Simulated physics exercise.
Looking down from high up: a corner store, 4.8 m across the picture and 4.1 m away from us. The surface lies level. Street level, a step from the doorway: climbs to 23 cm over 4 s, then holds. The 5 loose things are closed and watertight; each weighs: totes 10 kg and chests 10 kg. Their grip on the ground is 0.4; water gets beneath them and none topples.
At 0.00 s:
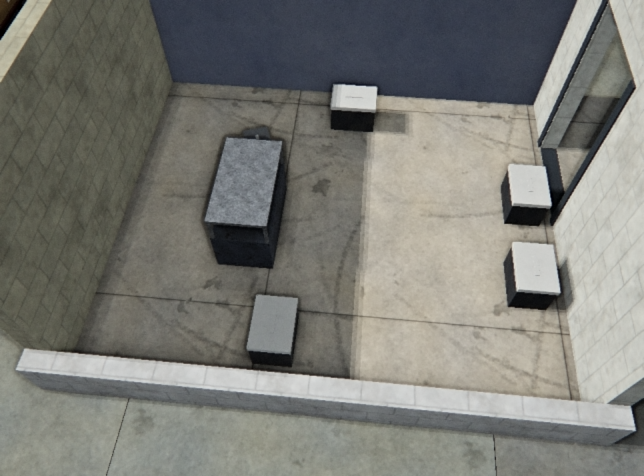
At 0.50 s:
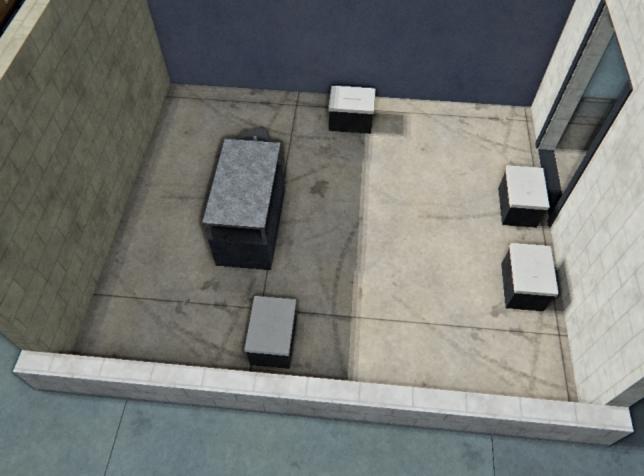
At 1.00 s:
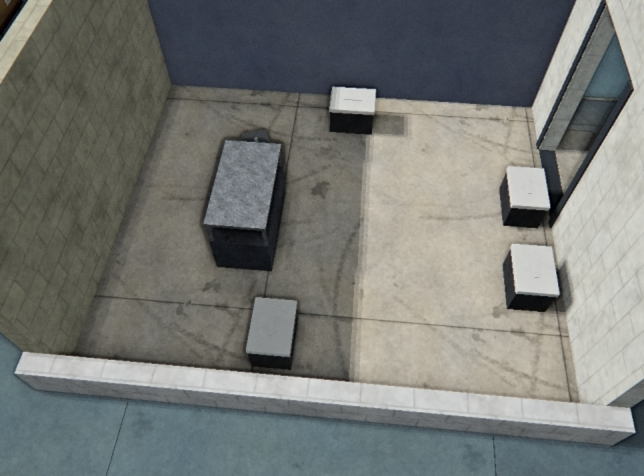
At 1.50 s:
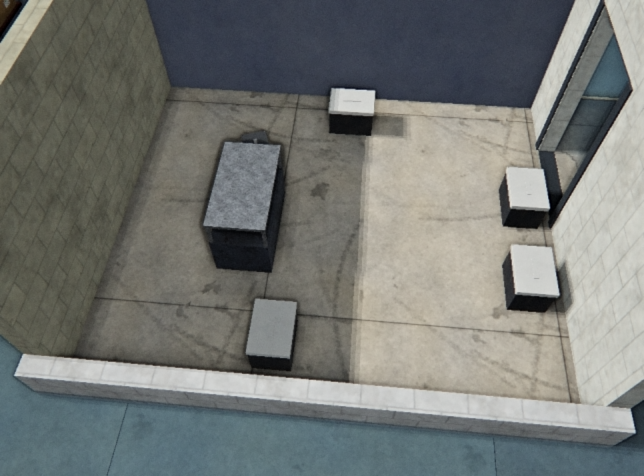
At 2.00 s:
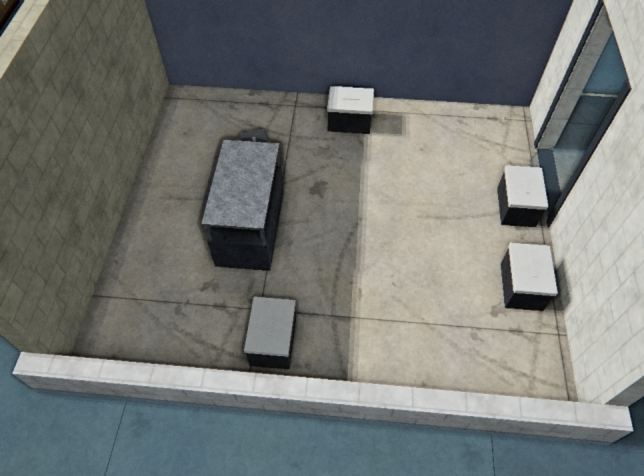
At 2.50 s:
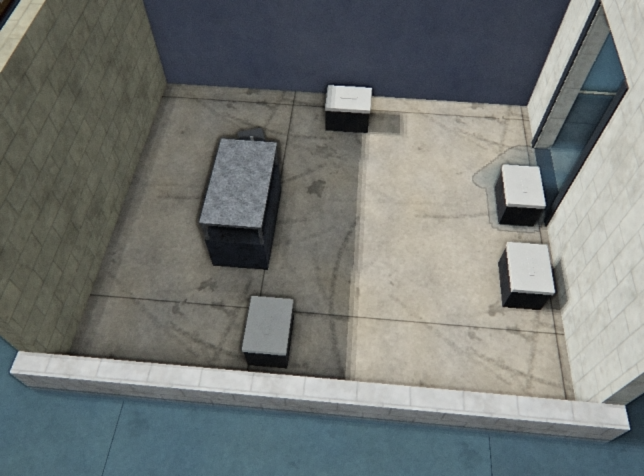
In the video, seen from above, water turns the ground outside a low-walled room bluish, then a small patch spreads onto the floor near the right-hand opening, while the dark block and four smaller boxes stay in place.
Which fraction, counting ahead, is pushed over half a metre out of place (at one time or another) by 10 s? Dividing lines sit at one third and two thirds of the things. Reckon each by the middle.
The fraction shifted will be in the middle third.
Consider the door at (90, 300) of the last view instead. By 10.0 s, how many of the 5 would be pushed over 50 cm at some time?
The answer then is 3.
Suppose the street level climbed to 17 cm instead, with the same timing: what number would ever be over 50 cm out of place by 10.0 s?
Under that setup the answer is 2.
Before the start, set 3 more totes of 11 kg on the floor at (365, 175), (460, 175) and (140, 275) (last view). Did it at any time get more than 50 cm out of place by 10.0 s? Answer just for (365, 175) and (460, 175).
One by one: Below; above.
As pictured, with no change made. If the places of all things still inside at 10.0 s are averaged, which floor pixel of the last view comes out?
The centre is close to (293, 275).
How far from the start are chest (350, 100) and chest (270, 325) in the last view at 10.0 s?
Respectively 250 and 20 centimetres.
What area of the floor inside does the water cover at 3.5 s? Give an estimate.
Somewhere about 3.0 m2, give or take.
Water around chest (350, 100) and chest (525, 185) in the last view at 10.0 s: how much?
I'd put it at 11 cm and 4 cm respectively.
After 3.5 s 0 of 5 are over 50 cm from their spots; 0 afloat.
After 4.5 s 1 of 5 are over 50 cm from their spots; 0 afloat.
After 7.0 s 3 of 5 are over 50 cm from their spots; 1 afloat.
After 10.0 s 3 of 5 are over 50 cm from their spots, and 3 have been at some point; 1 afloat.
